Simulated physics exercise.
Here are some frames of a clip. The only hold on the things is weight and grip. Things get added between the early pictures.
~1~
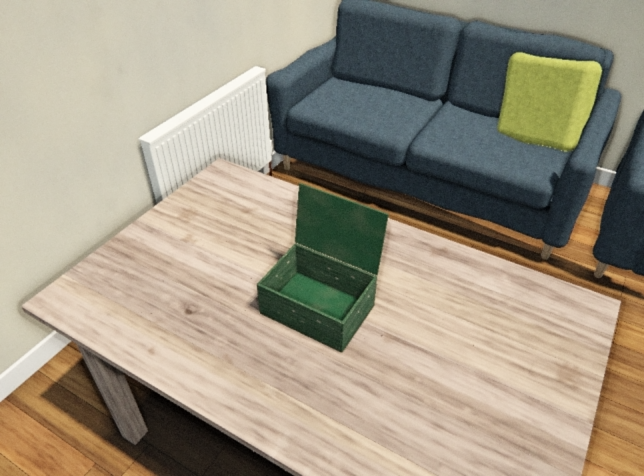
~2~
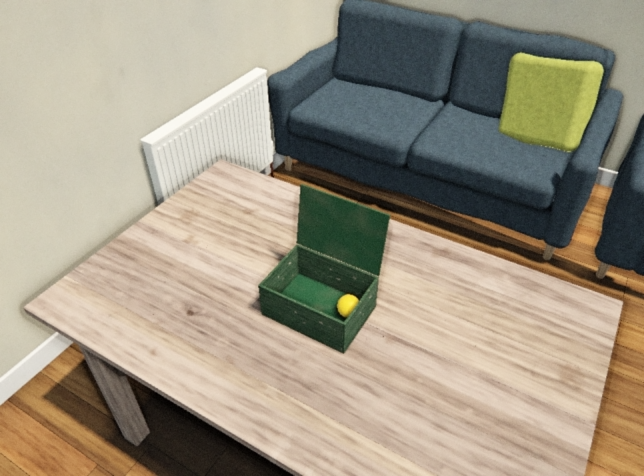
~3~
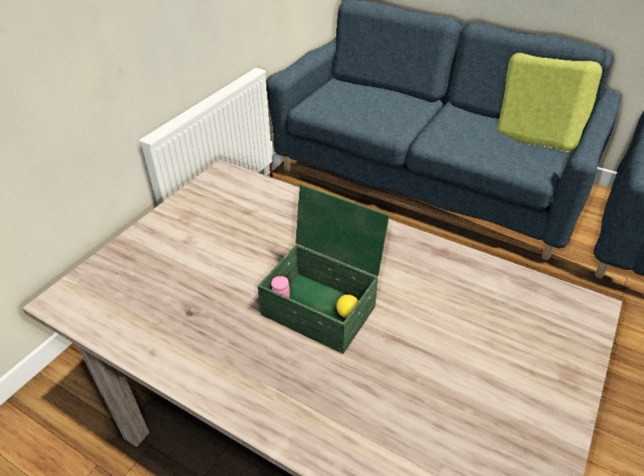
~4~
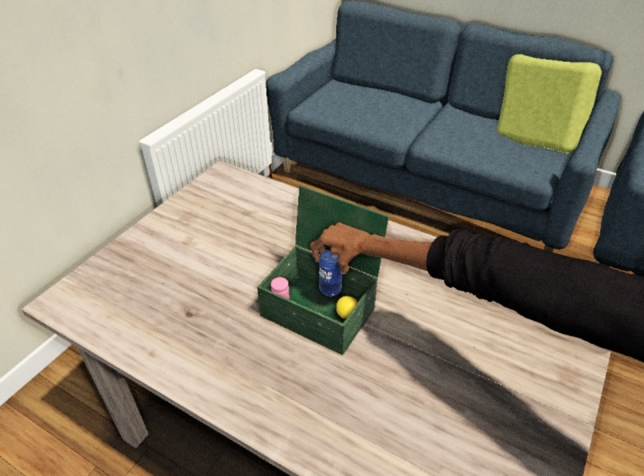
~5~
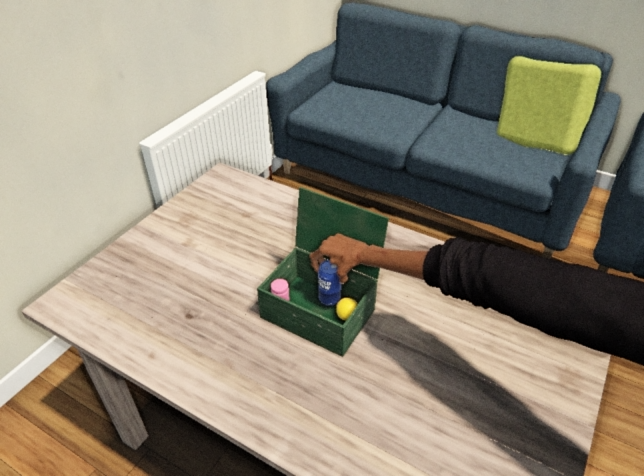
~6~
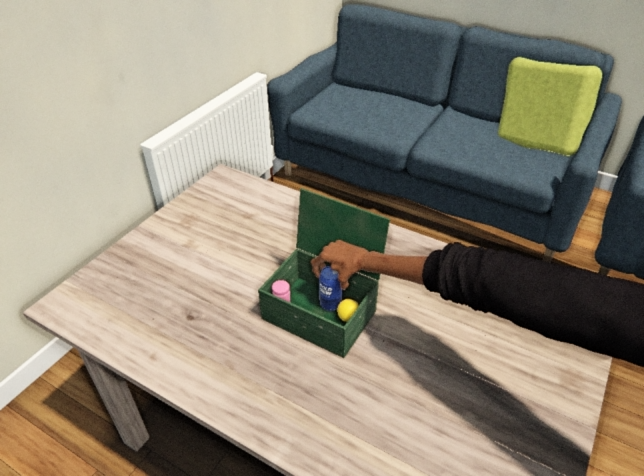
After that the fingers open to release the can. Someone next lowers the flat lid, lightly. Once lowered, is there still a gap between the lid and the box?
Yes, a gap remains.
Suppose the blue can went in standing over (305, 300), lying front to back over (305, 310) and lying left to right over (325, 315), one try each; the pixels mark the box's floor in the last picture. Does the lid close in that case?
On try one it won't go down; on try two it fits down fine; on try three it fits down fine.
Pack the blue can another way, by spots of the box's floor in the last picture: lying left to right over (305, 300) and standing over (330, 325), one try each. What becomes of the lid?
First time it drops into place, and next time it won't go down.
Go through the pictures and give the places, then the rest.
The last thing is not in view yet, in the first frame.
The last thing is not in view yet, in the second frame.
The last thing is not in view yet, in the third frame.
On its way; blue can (331, 274), in the fourth frame.
On its way; blue can (330, 283), in the fifth frame.
Put in, still held; blue can (331, 289), in the sixth frame.
Then, 1.00 s later than the last frame, lid starting down.
Then, 1.30 s later than the last frame, lid 78° above the rim.
Then, 1.60 s later than the last frame, lid 58° above the rim.
Then, 1.80 s later than the last frame, lid 42° above the rim.
When it is over, lid 41° above the rim; all 3 as before. End places, in pixels of the last picture, blue can near (331, 289).
